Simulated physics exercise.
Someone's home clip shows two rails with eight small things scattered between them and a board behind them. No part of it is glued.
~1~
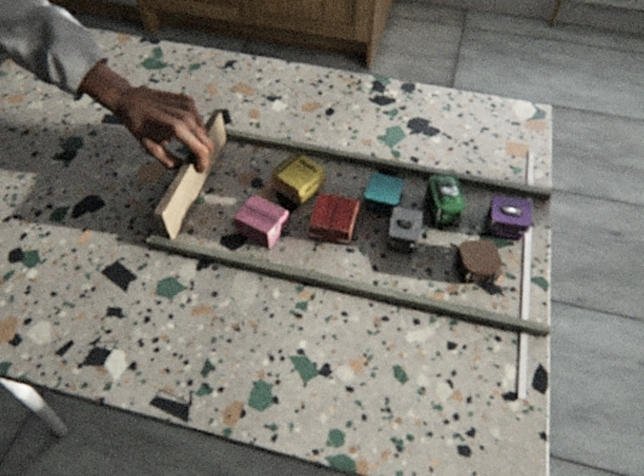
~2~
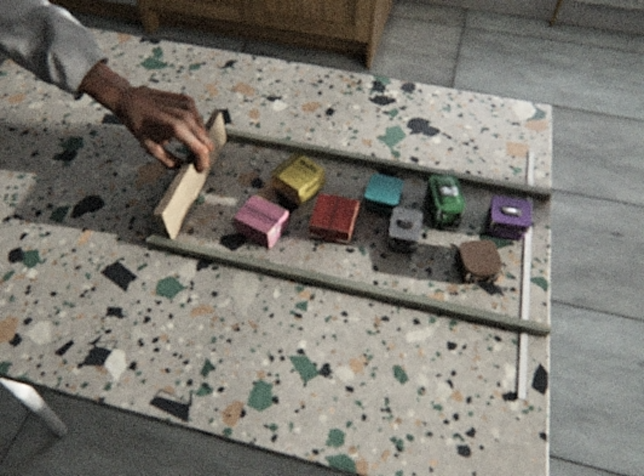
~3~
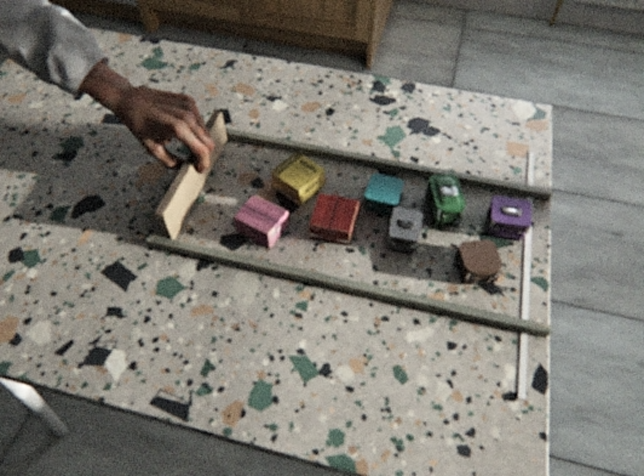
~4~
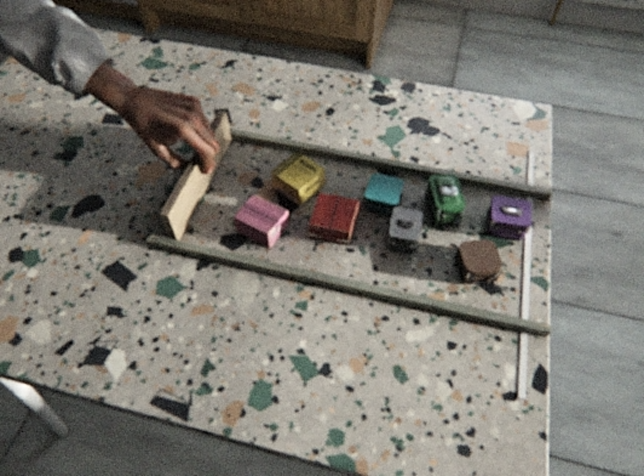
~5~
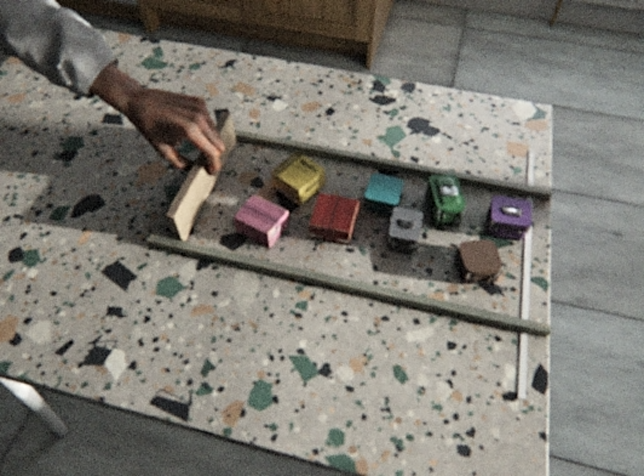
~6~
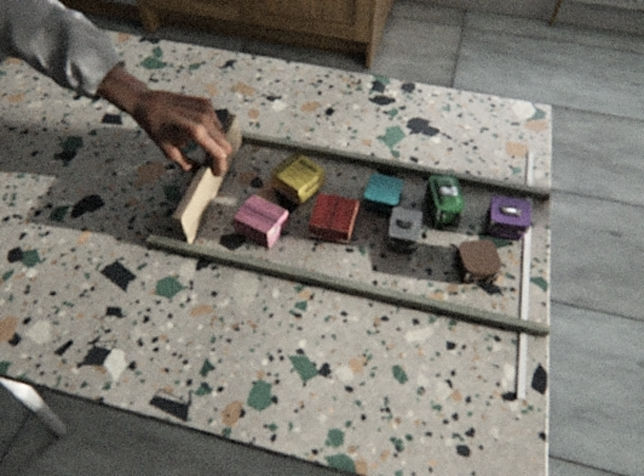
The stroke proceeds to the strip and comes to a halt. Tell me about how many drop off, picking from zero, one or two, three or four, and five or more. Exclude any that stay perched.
The answer is five or more.
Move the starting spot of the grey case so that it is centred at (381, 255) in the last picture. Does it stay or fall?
Observed: The grey case stays in place.
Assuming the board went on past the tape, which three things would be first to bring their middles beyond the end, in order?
The purple case, the grey case, the green case.
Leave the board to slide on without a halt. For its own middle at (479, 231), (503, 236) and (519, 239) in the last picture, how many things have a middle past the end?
3, 6, 6.
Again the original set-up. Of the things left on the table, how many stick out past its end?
It would come to 2.
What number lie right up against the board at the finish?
That makes 2.
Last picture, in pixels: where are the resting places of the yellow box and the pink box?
The yellow box settles near (553, 223); as for the pink box, near (552, 280).
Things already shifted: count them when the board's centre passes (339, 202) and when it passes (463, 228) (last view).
First position 5; second position 8.
Soon after, none off yet; purple case at rest near (507, 218); brown case at rest near (477, 262); green case at rest near (445, 200).
After that, none off yet; purple case at rest near (510, 220); brown case displaced about its own width near (511, 275); green case displaced about its own width near (478, 208).
And then, one off so far; purple case on its way down near (515, 370); brown case displaced well along near (549, 296); green case displaced well along near (562, 223).
In the end, the number that fall off is five or more; gone, red box, turquoise case, grey case, green case, brown case and purple case.
